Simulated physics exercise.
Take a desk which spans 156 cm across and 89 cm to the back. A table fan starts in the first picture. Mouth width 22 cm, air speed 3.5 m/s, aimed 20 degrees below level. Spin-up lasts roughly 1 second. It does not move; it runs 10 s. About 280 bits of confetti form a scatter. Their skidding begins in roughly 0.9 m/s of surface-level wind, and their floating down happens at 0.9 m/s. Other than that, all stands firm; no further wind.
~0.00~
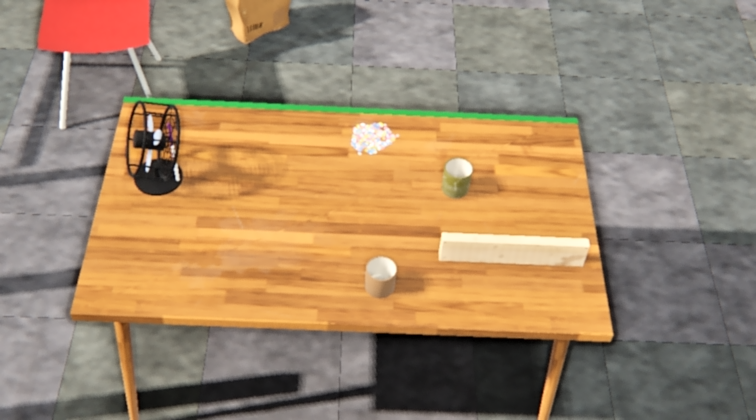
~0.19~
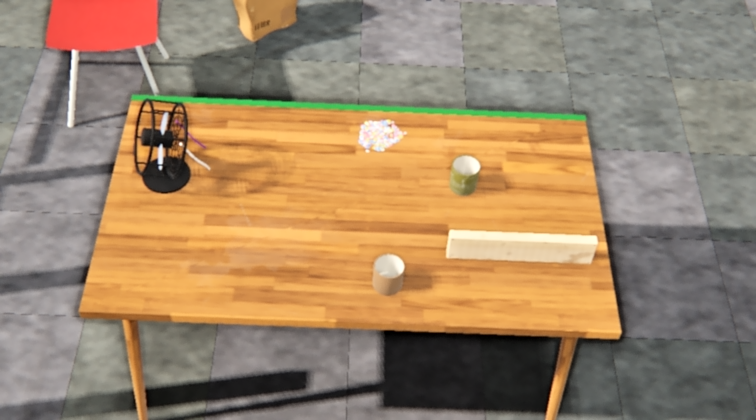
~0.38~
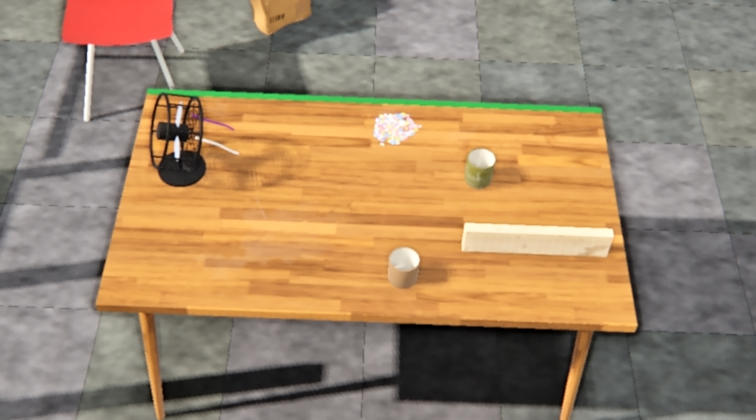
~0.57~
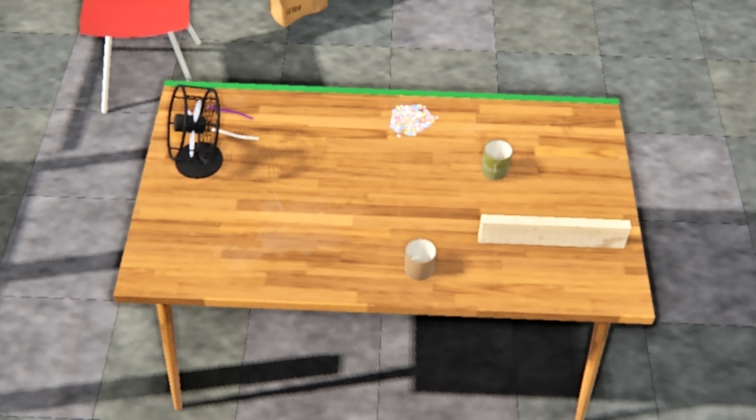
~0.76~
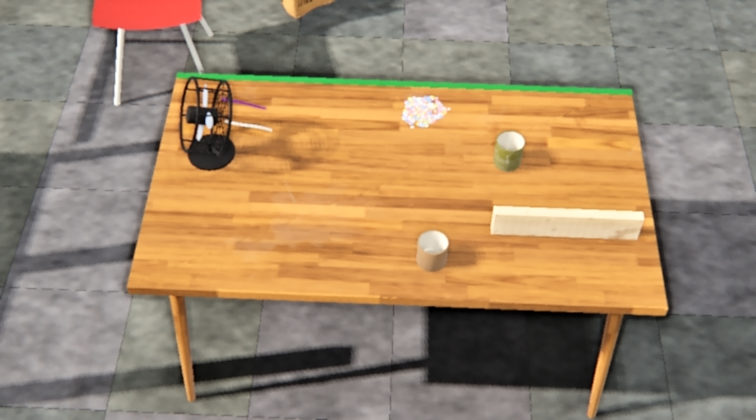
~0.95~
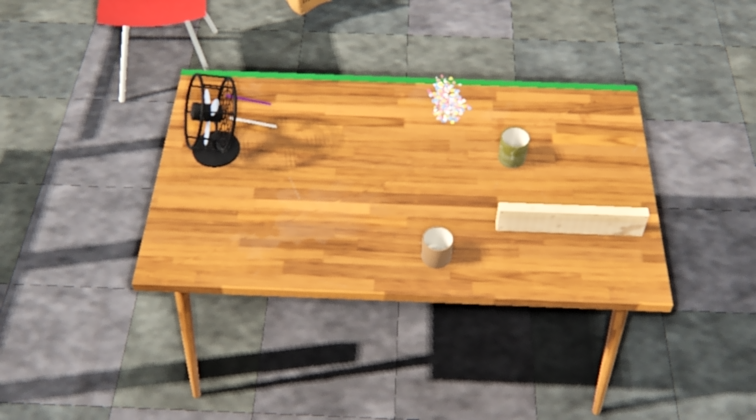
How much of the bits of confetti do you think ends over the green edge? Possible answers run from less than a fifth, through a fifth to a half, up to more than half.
The greater part.
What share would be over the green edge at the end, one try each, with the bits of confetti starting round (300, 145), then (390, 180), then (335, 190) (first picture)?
100 %, 0 %, 0 %.
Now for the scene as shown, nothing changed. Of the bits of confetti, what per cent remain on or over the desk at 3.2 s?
About 0 %.
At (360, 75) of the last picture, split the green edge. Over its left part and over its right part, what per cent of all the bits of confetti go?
Roughly 0 % cross the left stretch, and around 90 % the right stretch.
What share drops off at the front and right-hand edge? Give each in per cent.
About 0 per cent at the front edge and 5 per cent at the right-hand edge.
After 2.0 s, 93 % are over the green edge; 100 % have settled or left.
After 3.2 s, 93 % are over the green edge; 100 % have settled or left.
After 5.5 s, 93 % are over the green edge; 100 % have settled or left.
After 10.0 s, at the end, 93 % are over the green edge.
